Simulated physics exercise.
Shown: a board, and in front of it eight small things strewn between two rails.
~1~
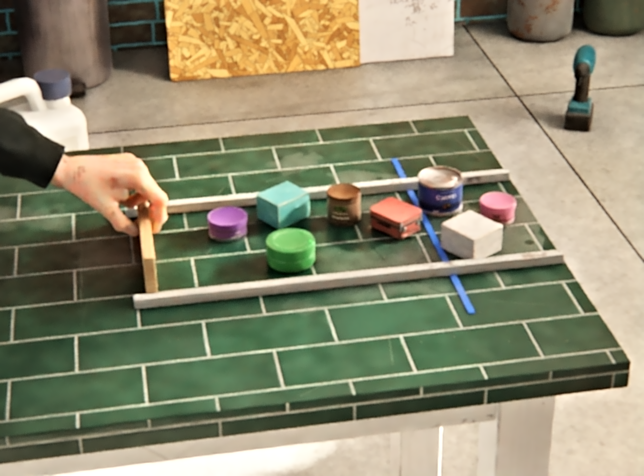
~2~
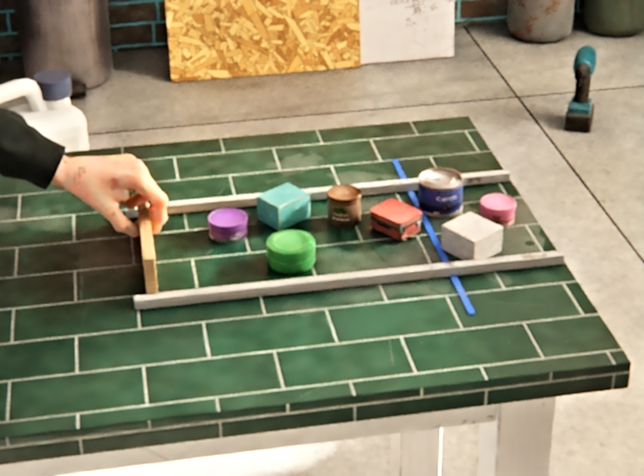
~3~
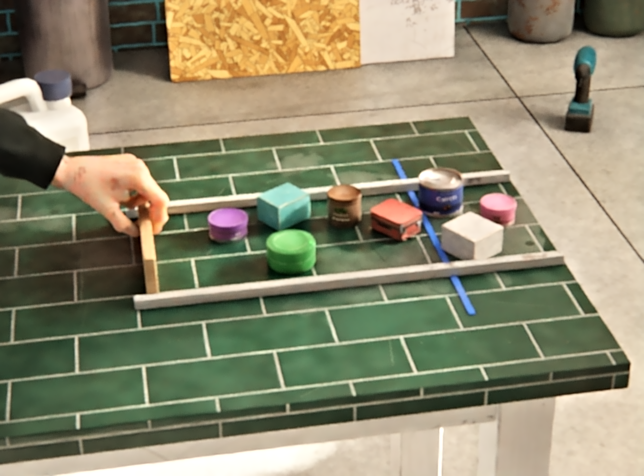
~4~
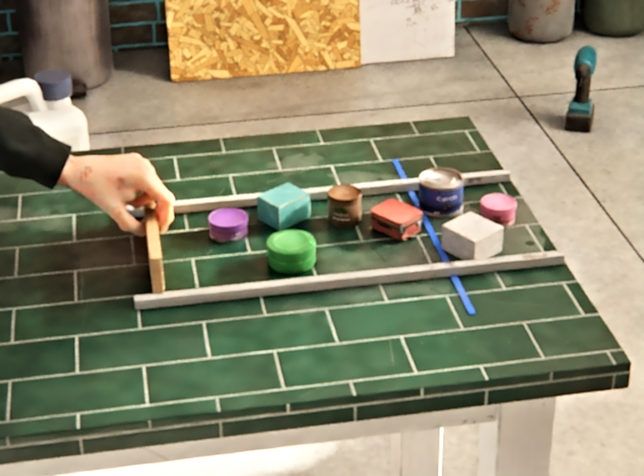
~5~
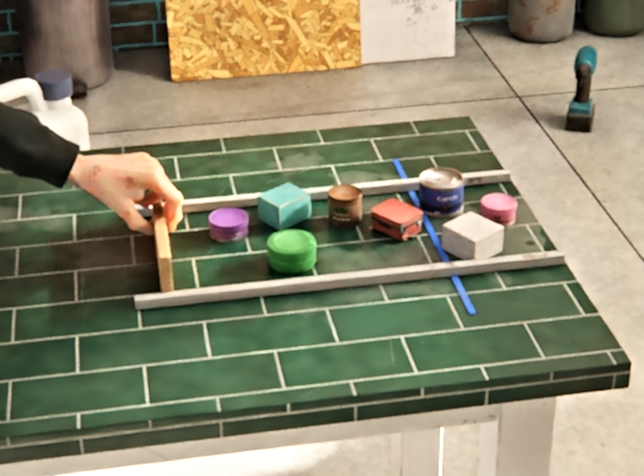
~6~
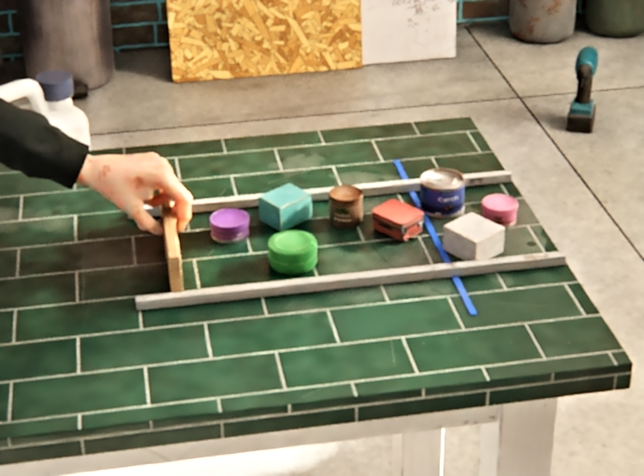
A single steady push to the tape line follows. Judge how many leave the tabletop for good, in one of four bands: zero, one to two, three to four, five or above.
That falls in the band zero.
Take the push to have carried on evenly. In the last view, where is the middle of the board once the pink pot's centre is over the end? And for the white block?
(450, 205) and (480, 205), more or less.
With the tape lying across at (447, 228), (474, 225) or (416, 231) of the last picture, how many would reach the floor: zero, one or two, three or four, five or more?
In turn: None, one to two, none.
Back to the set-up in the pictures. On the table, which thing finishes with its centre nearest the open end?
Nearest at the end: The pink pot.
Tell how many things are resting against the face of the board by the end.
3.
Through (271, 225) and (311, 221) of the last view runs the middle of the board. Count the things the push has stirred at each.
By then 3, and 4.
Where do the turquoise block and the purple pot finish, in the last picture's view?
In order, first (432, 188), then (447, 215).
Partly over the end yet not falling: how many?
The count is 0.
Soon after, none off yet; pink pot at rest near (500, 211); white block at rest near (474, 239); blue pot at rest near (442, 193).
After that, none off yet; pink pot at rest near (500, 211); white block at rest near (474, 239); blue pot displaced a little near (460, 191).
In the end, the number that fall off is zero.
